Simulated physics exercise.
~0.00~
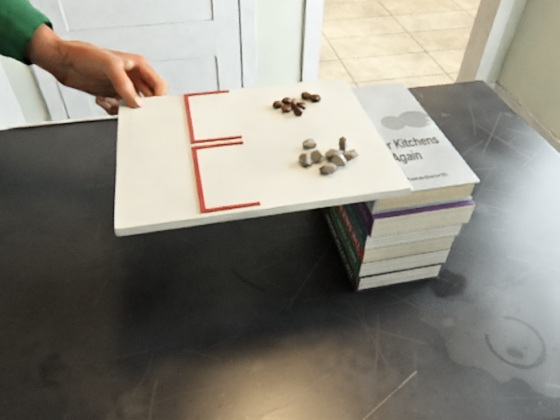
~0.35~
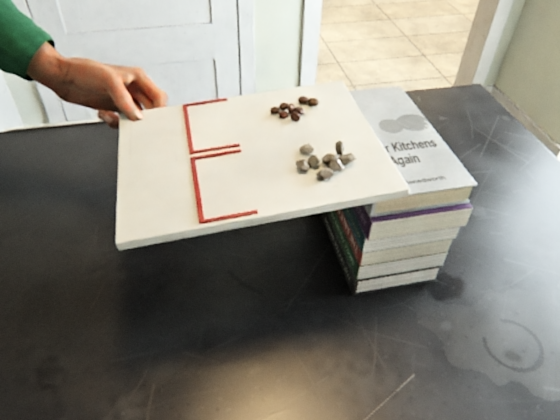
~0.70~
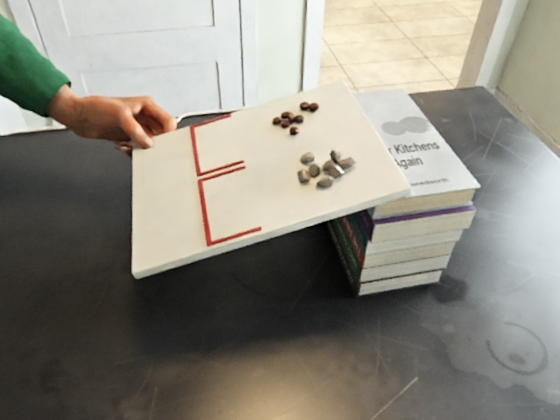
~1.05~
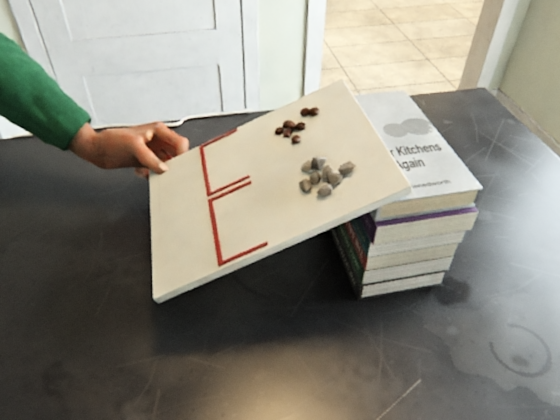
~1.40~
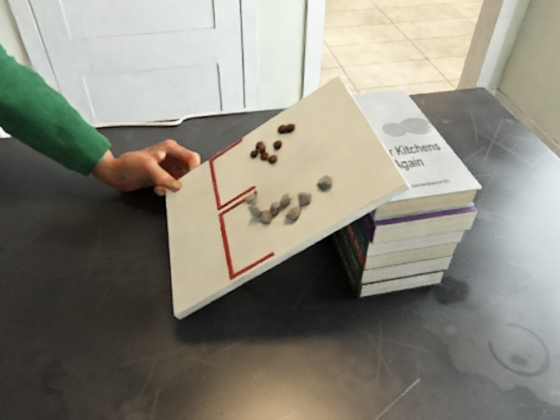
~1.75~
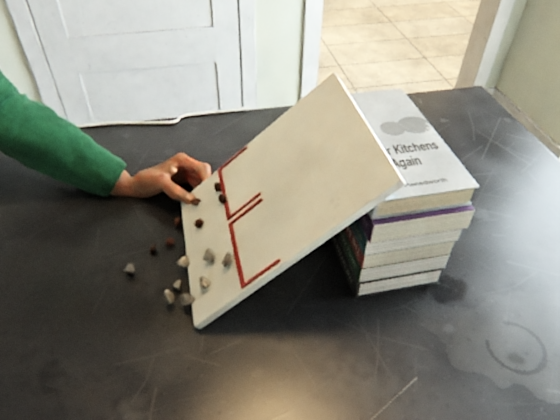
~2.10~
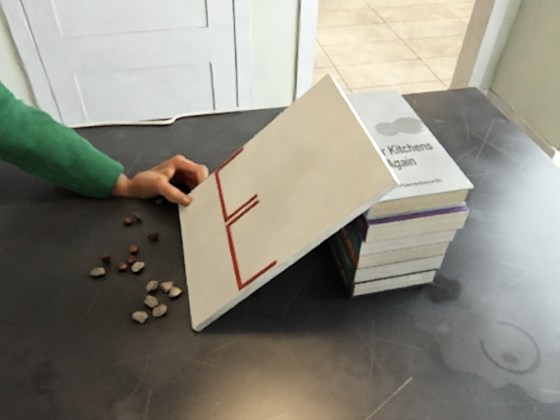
A hand lowers one end of a white board until pebbles and dark beans slide past red bars onto the table.
